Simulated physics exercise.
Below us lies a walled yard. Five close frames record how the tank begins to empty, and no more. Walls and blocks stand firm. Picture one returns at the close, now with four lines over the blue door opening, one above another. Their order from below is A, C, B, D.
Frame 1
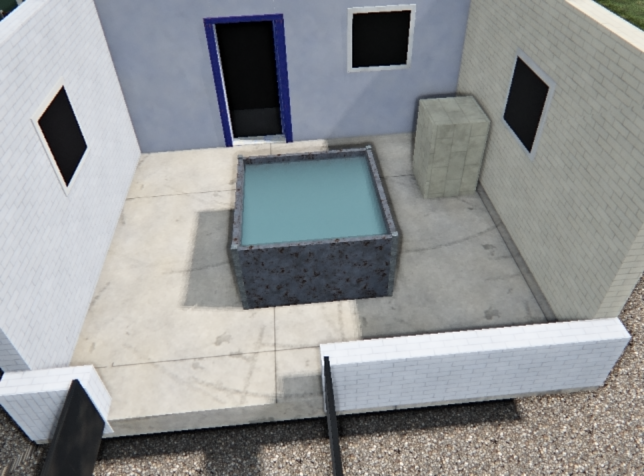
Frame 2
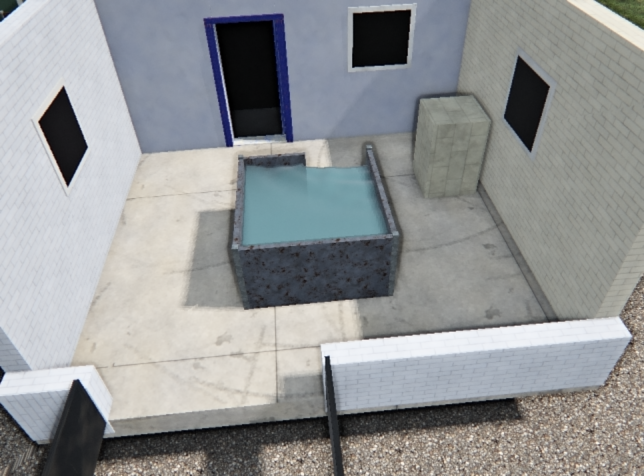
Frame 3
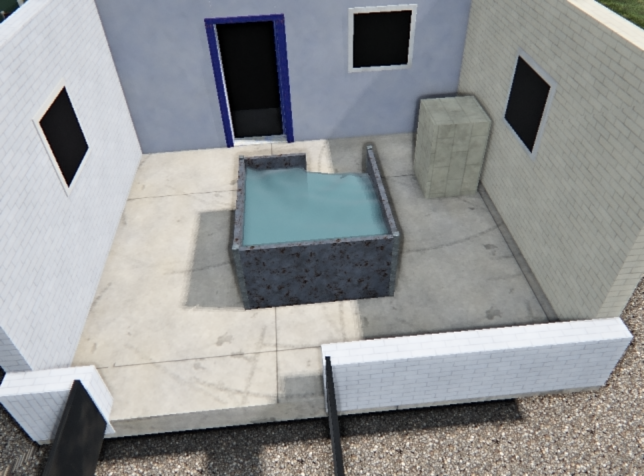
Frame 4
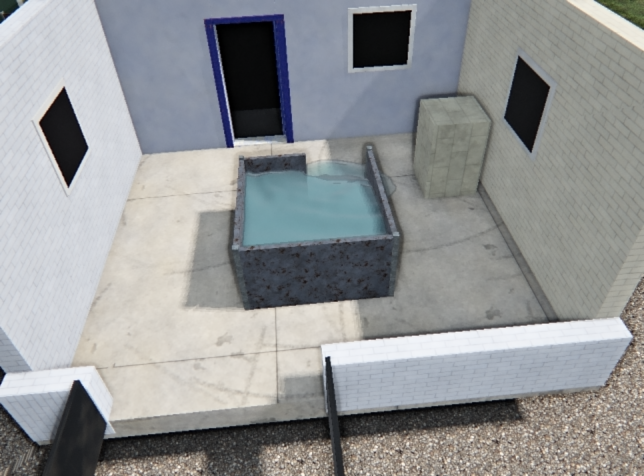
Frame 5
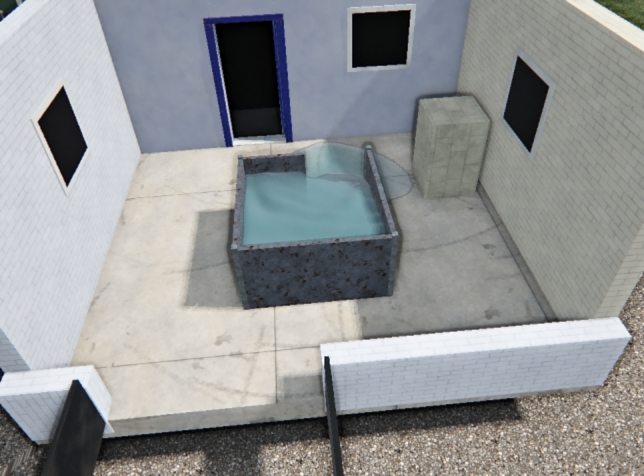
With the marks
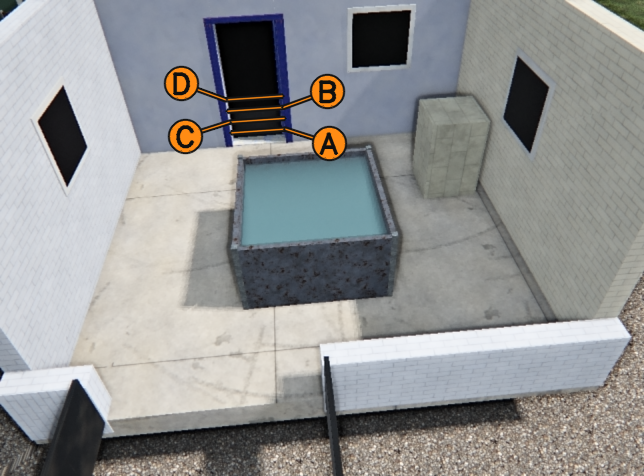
Water pours through a gap in the tank's back wall and spreads across the yard floor.
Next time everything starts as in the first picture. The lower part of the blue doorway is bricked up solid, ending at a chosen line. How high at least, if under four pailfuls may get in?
A will do.
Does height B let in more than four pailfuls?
No, that is safe.
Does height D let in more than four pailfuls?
No.
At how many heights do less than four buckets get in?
All of the four.
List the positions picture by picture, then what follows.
Water in the tank at rest, its middle at (310, 198); foot of the blue doorway at (260, 144); open gate at (206, 351).
Water covers 1 % of the ground, its front hidden from here.
Water covers 3 % of the ground, its front hidden from here.
Water covers 7 % of the ground, its front hidden from here.
Water covers 14 % of the ground and shows as far out as (334, 143).
On the marked copy, A at (258, 130); B at (255, 109); C at (257, 120); D at (254, 97); from the bottom up A, C, B, D.
For height A, a splash gets over, under a bucket.
For height B, nothing gets over.
For height C, nothing gets over.
For height D, nothing gets over.
